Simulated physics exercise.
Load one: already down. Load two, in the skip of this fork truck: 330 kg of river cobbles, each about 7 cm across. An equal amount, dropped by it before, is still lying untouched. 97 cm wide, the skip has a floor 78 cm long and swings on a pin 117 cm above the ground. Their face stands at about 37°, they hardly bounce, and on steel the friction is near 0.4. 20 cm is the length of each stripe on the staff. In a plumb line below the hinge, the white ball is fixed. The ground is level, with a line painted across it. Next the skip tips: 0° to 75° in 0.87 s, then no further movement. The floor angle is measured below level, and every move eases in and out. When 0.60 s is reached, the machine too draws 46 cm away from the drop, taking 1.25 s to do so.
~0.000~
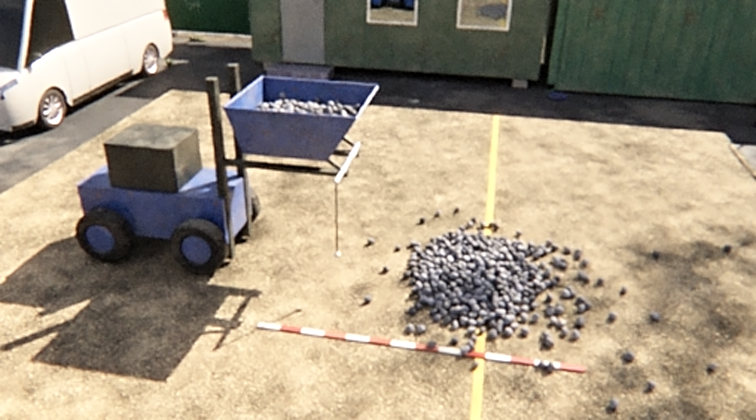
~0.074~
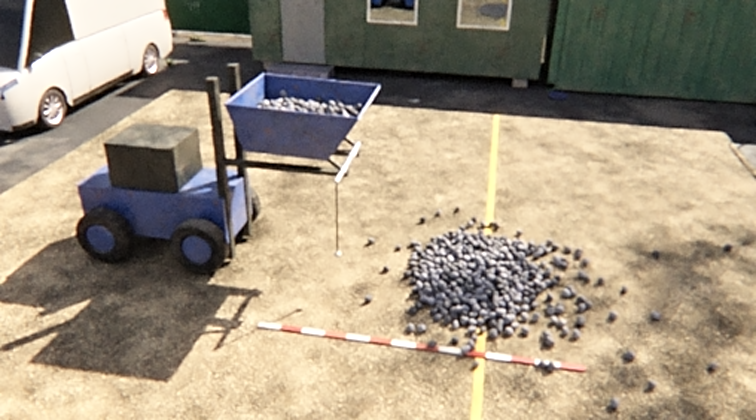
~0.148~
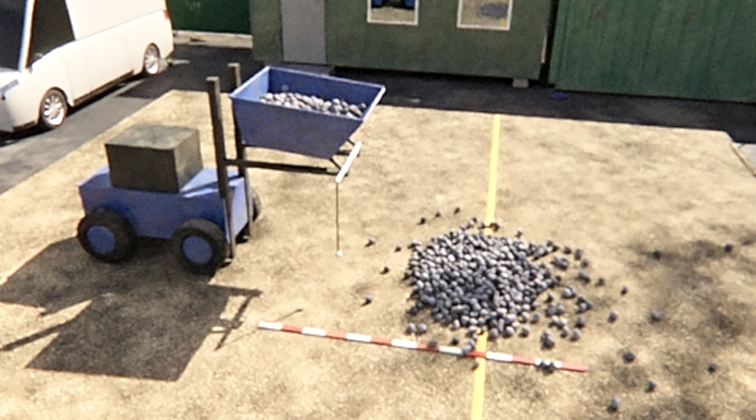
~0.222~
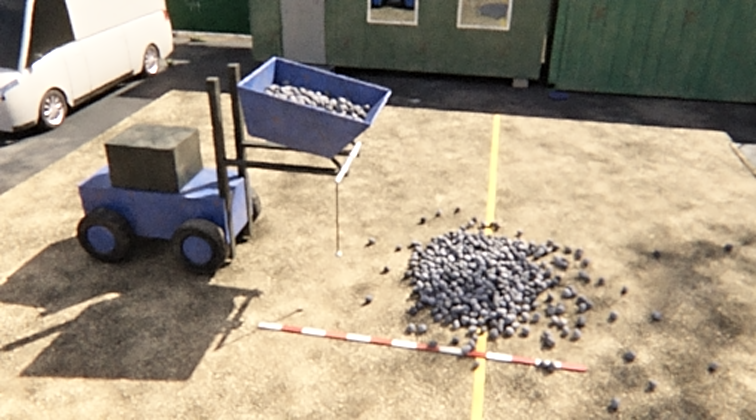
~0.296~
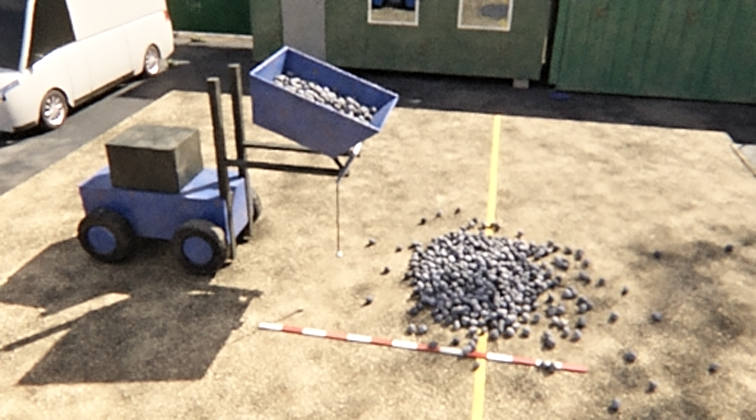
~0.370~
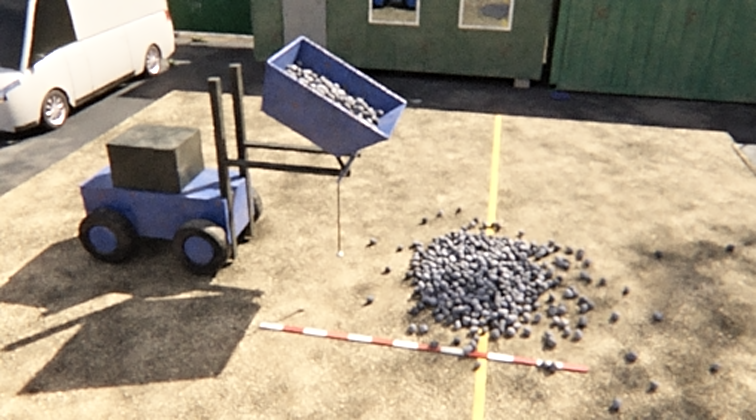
A blue fork truck steadily tilting its raised skip of grey stones forward to the right, beside a pile on sandy ground.
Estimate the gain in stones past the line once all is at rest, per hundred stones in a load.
32 per hundred.
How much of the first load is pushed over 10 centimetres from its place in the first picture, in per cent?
I'd say roughly 20 per cent of them.
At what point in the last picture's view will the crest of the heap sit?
Pretty much at (468, 257), give or take.
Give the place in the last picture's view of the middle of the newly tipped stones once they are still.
Roughly at (451, 268) in the last picture.
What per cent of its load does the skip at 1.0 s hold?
Close to 80 per cent of the load.
After 0.6 s the floor is at 63°; in per cent of one load, 100 in the skip, 59 short of the line, 41 past the line; the foremost stones are at (685, 317).
After 1.0 s the floor is at 75°; in per cent of one load, 82 in the skip, 77 short of the line, 41 past the line; the foremost stones are at (685, 317).
After 2.3 s the floor is at 75°; in per cent of one load, 0 in the skip, 127 short of the line, 73 past the line; the foremost stones are at (713, 292).
After 4.7 s the floor is at 75°; in per cent of one load, 0 in the skip, 127 short of the line, 73 past the line; the foremost stones are at (728, 292). Net gain past the line, 32.
